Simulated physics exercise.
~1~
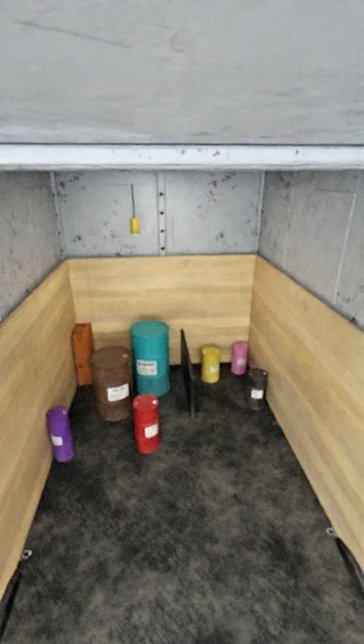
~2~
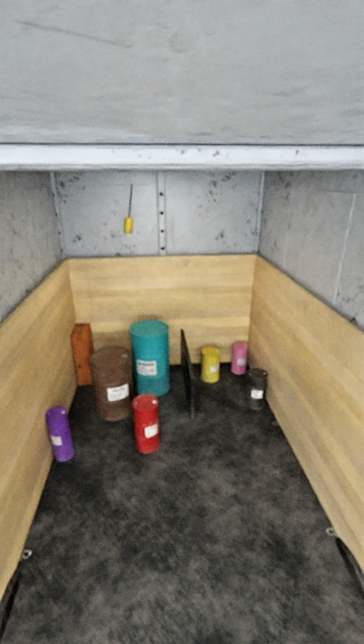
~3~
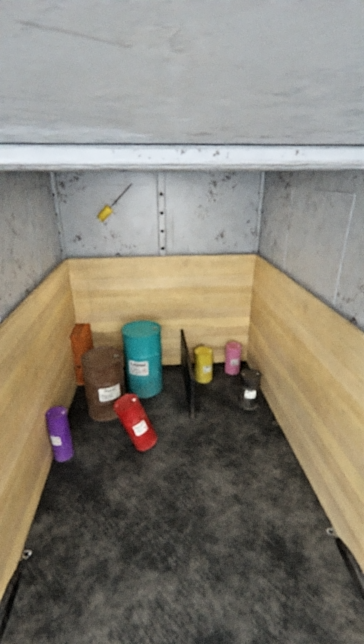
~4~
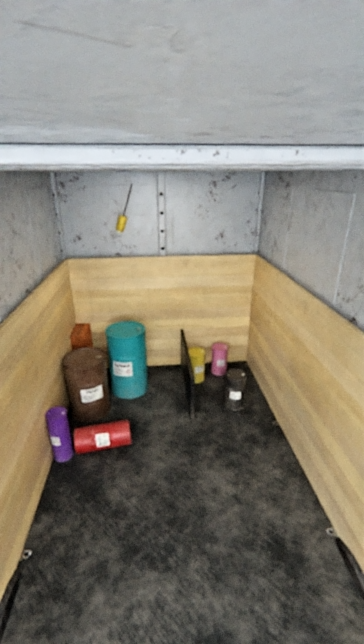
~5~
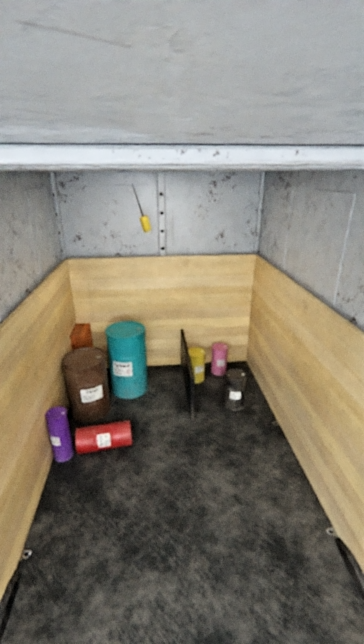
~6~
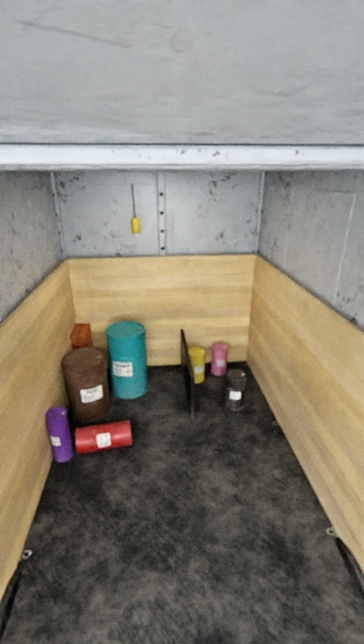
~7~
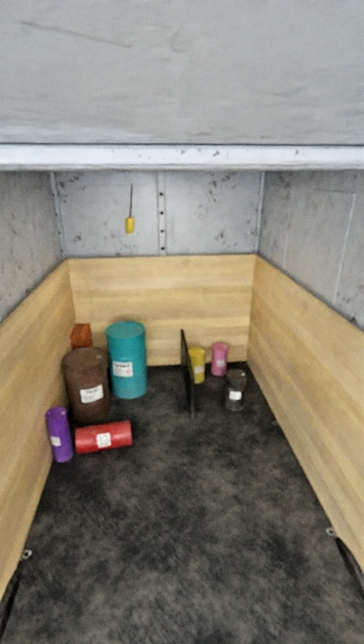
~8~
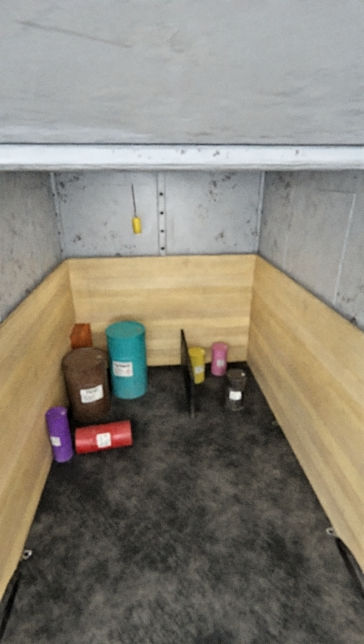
A red canister tips over in the load bay of a van, seen from behind and slightly above, looking toward the front wall. Brown and turquoise drums and an orange box stand at the back left, a purple canister nearer on the left, and yellow, pink and black canisters right of a low dark board. The hanging yellow lamp swings left as the drums and the canisters on the right slide left, still upright. The red canister leans, then falls onto its side beside the purple one. The lamp sways gently while everything else lies still.
